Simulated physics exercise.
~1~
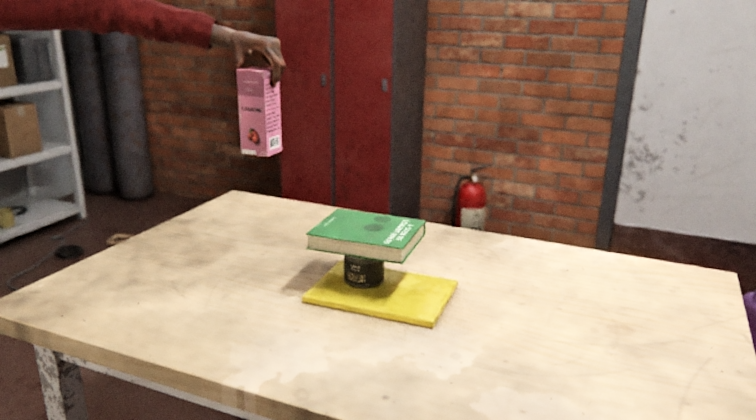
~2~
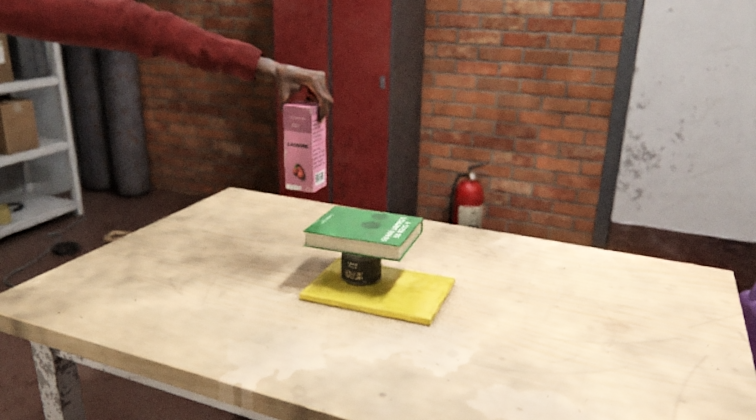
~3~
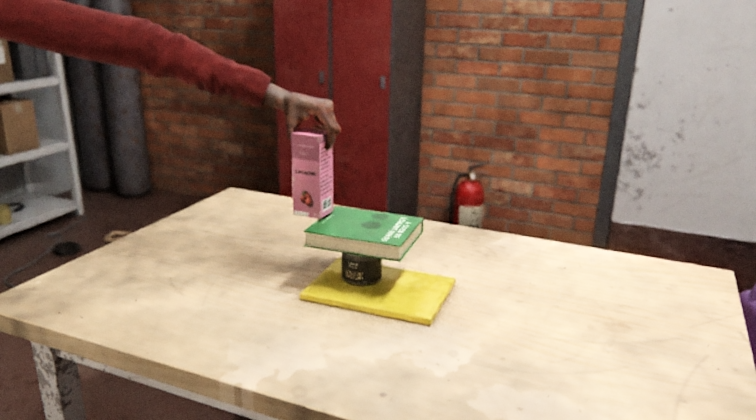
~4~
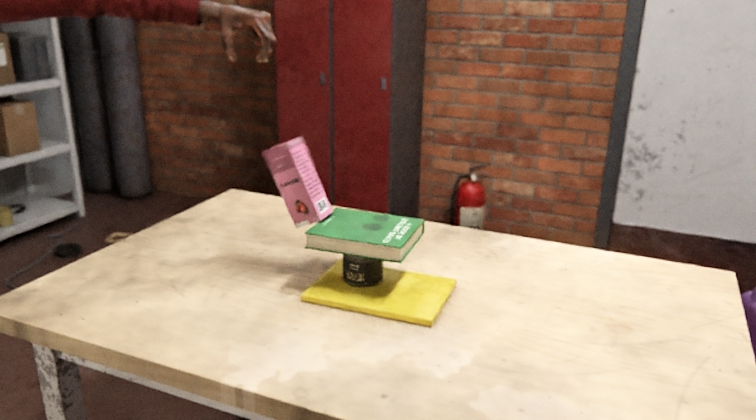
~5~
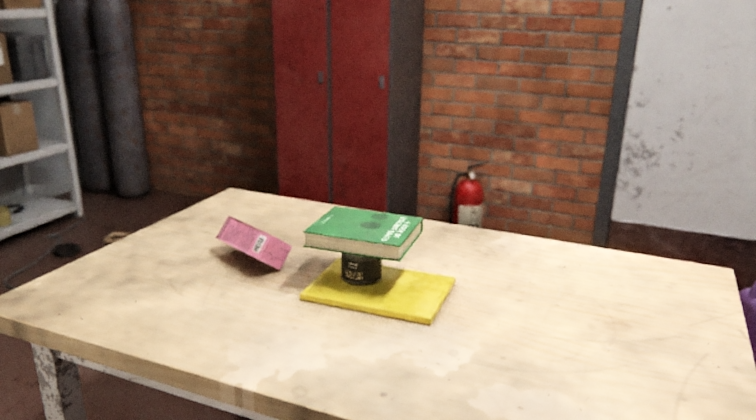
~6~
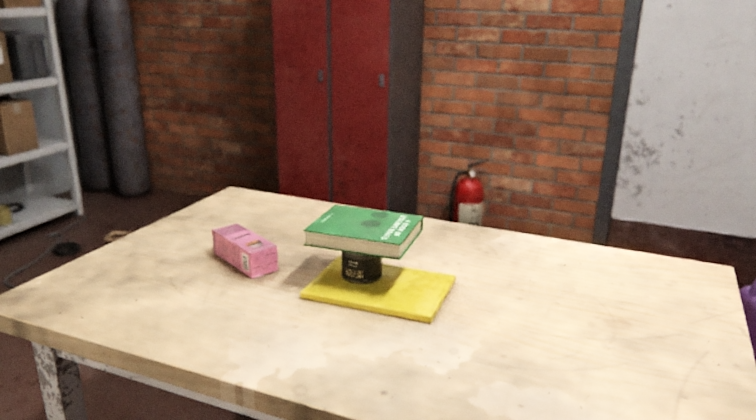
To begin with, a green book rests on a small black pot, which stands on a yellow tray on a wooden table, while a hand in a red sleeve holds a pink carton upright, above and to the left. The hand carries the carton right and down until it meets the left edge of the book. Then the hand lets go and draws back, and the carton leans over to the left. It drops off the edge and tumbles onto the table. Finally, the carton lies on its side left of the tray, while the book, pot and tray remain stacked in place.
